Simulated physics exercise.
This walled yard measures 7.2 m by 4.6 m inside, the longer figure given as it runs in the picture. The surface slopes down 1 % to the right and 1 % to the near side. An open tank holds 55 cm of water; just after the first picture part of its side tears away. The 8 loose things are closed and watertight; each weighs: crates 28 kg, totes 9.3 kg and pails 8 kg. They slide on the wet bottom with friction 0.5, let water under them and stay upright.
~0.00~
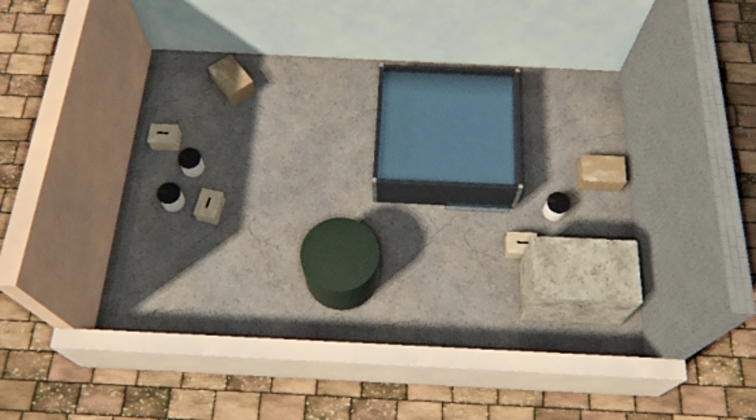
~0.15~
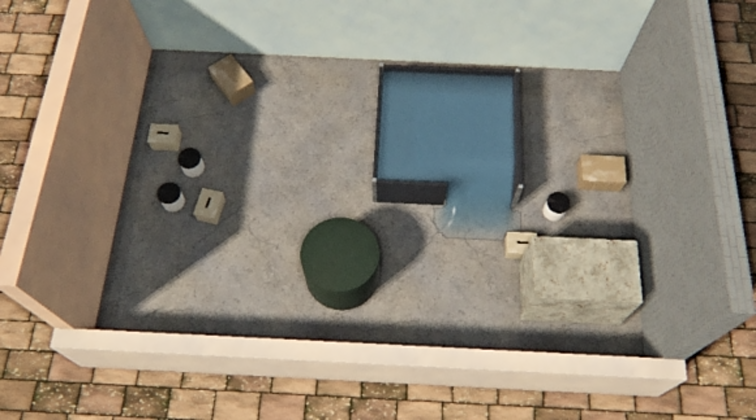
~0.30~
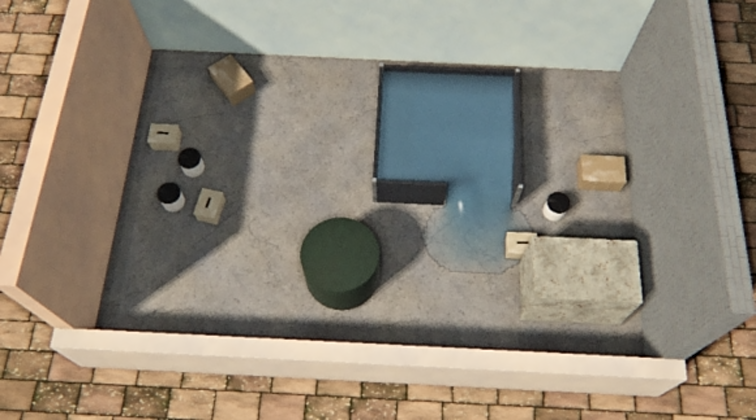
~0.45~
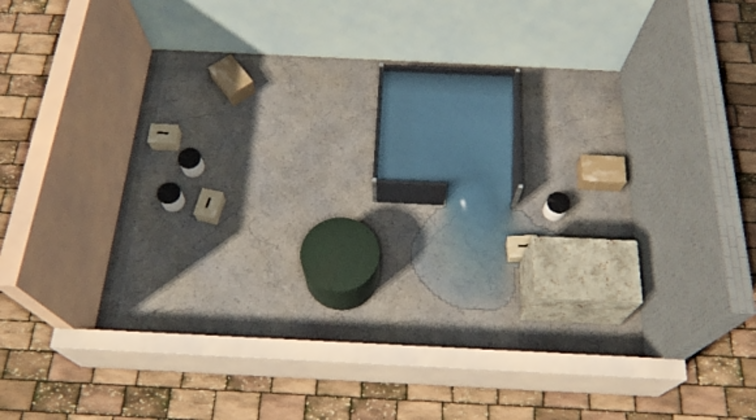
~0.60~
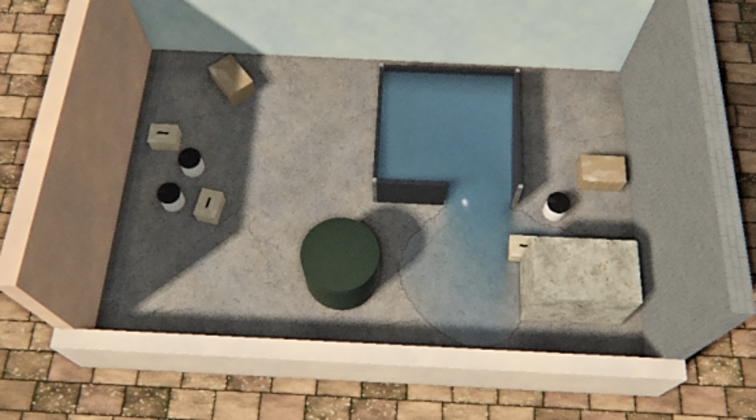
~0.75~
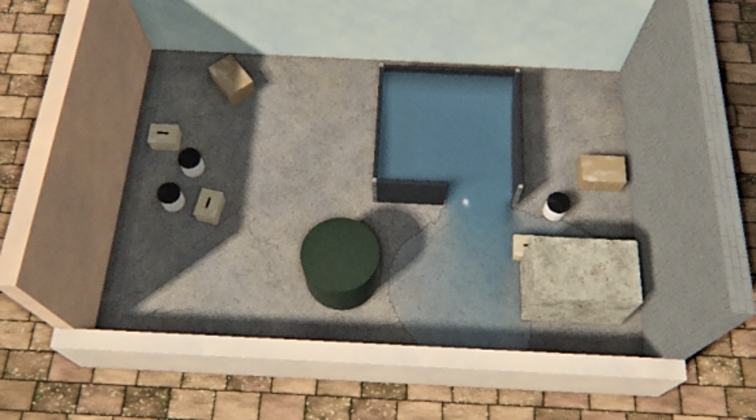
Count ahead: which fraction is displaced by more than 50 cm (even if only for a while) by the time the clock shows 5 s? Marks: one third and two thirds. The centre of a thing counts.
That comes to not even a third.
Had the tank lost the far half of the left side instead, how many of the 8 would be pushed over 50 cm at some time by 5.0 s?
Then 5.
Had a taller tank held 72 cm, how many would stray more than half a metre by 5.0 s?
In that case 2 of them.
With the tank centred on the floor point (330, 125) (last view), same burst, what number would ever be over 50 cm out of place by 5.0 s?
In that case 0 of them.
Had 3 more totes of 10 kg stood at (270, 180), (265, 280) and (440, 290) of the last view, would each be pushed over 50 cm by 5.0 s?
In turn: Less, under, more.
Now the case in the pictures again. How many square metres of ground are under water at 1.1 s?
Roughly 8.5 m2.
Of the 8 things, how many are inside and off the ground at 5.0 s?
0 of them.
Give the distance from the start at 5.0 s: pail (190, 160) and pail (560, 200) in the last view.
In that order: 0 cm, 20 cm.
After 1.1 s 0 of 8 are over 50 cm from their spots; 1 afloat.
After 2.2 s 1 of 8 are over 50 cm from their spots; 0 afloat.
After 3.5 s 1 of 8 are over 50 cm from their spots; 0 afloat.
After 5.0 s 1 of 8 are over 50 cm from their spots, and 1 have been at some point; 0 afloat.
